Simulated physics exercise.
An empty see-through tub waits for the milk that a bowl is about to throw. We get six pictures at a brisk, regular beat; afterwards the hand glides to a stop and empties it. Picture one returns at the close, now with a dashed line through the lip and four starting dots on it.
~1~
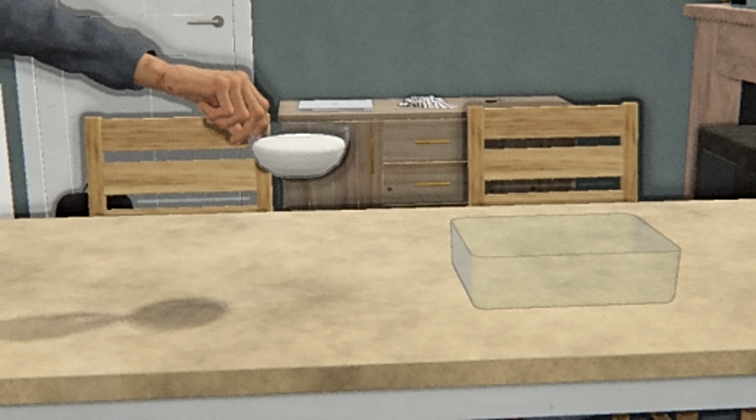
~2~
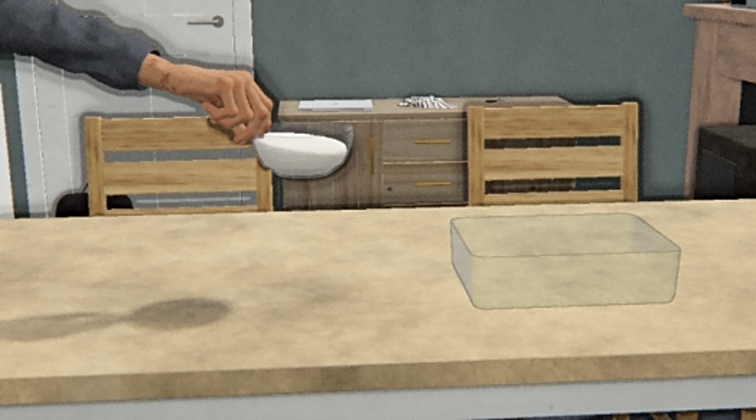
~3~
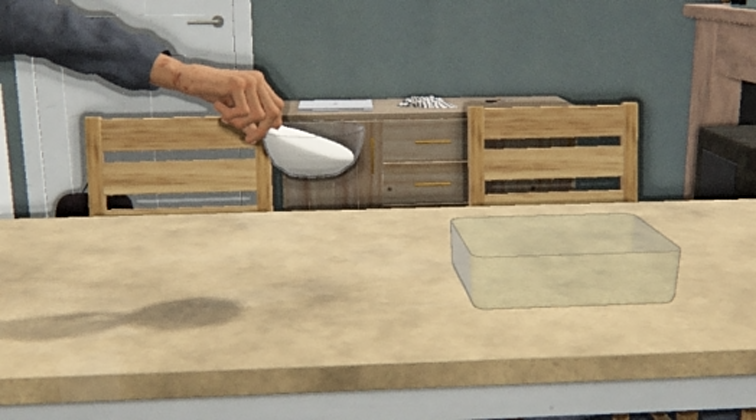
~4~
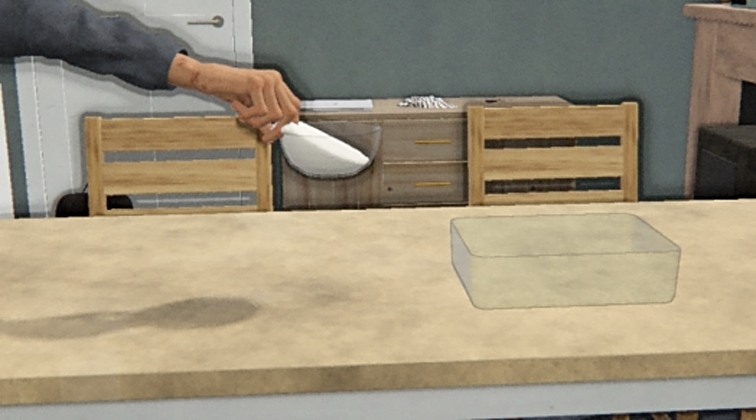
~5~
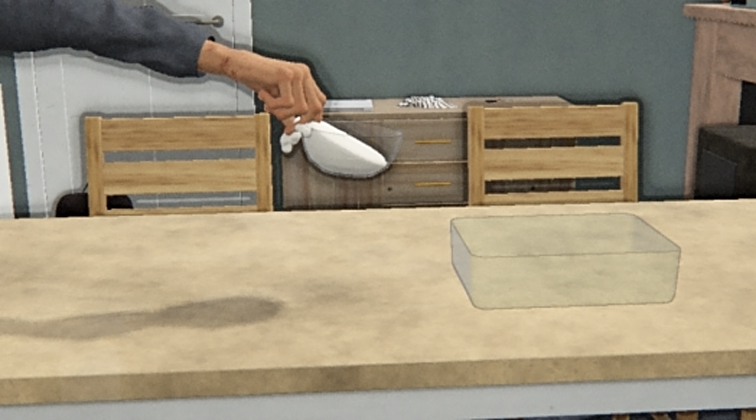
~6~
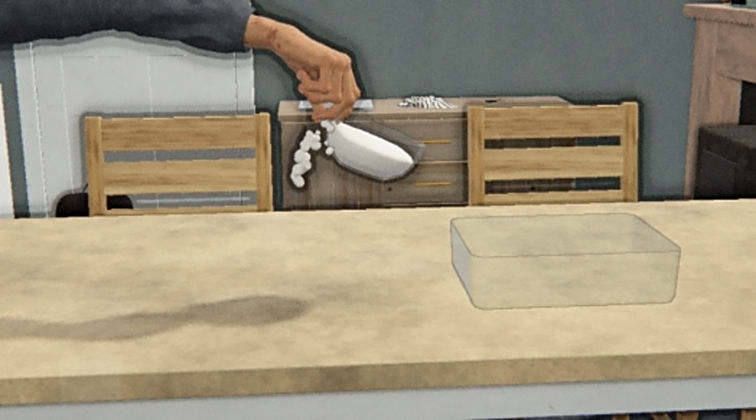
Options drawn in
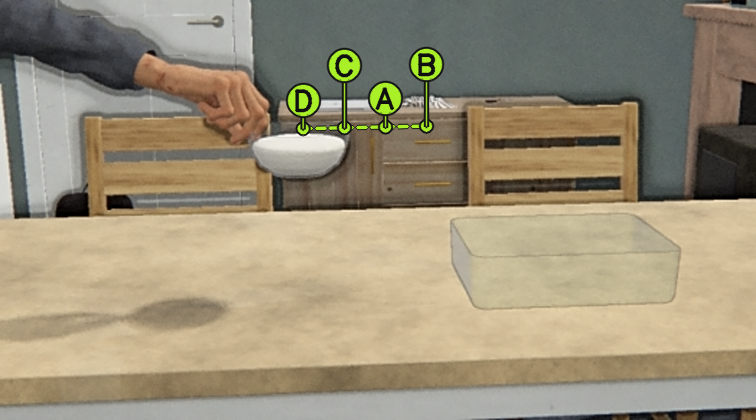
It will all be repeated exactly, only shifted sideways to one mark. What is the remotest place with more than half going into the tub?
D.
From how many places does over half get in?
All four.
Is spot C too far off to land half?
No, not at all.
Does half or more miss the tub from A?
No, that is safe.
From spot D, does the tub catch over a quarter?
Yes, clearly.
In lime, A at (385, 126); B at (426, 126); C at (344, 127); D at (303, 128).
If A is chosen, about 72 % lands in the tub, 7 % falls short and 21 % goes beside or beyond.
If B is chosen, about 84 % lands in the tub, 12 % falls short and 4 % goes beside or beyond.
If C is chosen, about 77 % lands in the tub, 9 % falls short and 14 % goes beside or beyond.
If D is chosen, about 65 % lands in the tub, 26 % falls short and 9 % goes beside or beyond.
